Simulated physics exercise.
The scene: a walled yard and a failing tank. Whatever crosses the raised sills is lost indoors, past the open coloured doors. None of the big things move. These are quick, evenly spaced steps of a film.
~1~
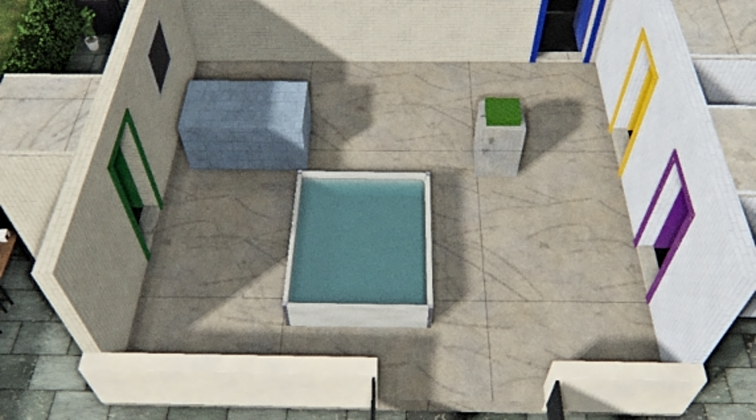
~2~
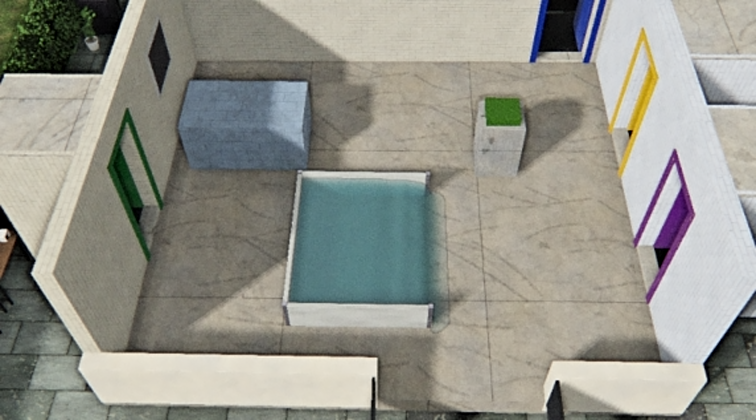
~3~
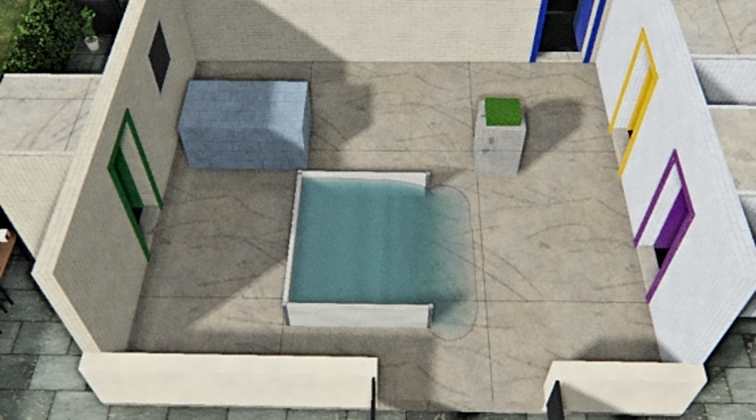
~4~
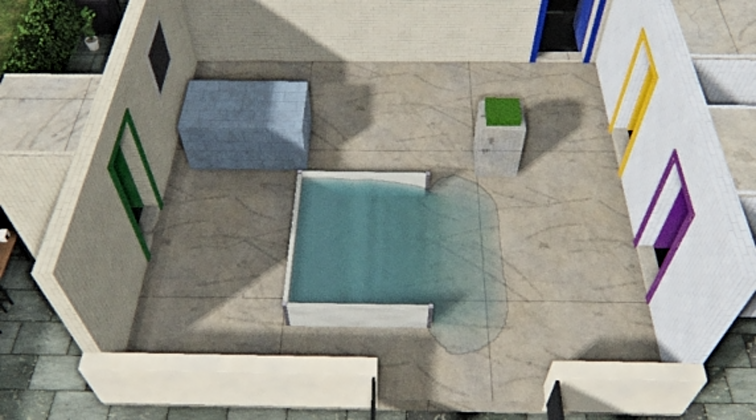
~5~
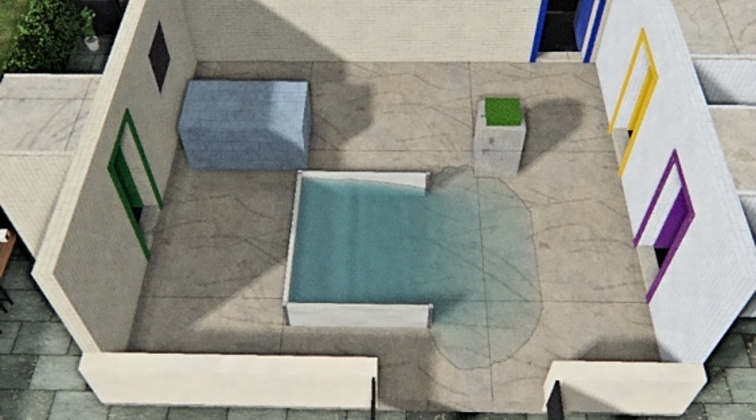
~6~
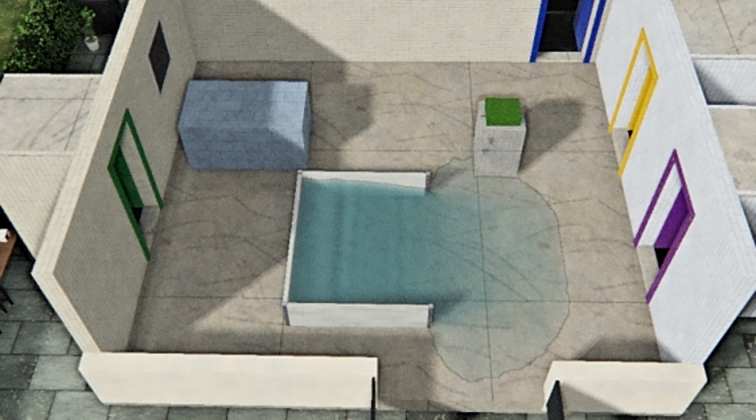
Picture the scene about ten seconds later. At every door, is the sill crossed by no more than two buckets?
In the end the purple door ends up over two buckets, the blue door ends up over two buckets, the yellow door ends up within two buckets, the green door ends up within two buckets.
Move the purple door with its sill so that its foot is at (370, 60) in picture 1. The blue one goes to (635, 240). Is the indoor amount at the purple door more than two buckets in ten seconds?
Purple door: Falls short.
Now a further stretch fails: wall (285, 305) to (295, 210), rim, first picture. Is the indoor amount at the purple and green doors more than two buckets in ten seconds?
The purple door ends up below and the green door ends up above.
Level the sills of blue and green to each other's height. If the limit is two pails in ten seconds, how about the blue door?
As far as I can tell, the blue one doesn't reach it.
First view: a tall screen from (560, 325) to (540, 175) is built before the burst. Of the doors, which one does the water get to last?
The door marked green.
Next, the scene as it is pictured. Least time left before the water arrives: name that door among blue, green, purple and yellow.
My answer is the one in purple.
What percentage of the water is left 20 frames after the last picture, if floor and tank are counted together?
I'd estimate close to 90 per cent.
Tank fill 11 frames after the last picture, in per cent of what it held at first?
It works out to roughly 40 percent.
A moment on, water covers 30 % of the floor; the purple door under two buckets in, the blue door not reached, the yellow door not reached, the green door not reached.
Next, water covers 30 % of the floor; the purple door over two buckets in, the blue door not reached, the yellow door wet at the sill, nothing in, the green door not reached.
Then, water covers 35 % of the floor; the purple door far over two buckets in, the blue door wet at the sill, nothing in, the yellow door wet at the sill, nothing in, the green door not reached.
Later, water covers 50 % of the floor; the purple door far over two buckets in, the blue door over two buckets in, the yellow door wet at the sill, nothing in, the green door not reached.
In the end, water covers 75 % of the floor; the purple door far over two buckets in, the blue door over two buckets in, the yellow door wet at the sill, nothing in, the green door not reached.
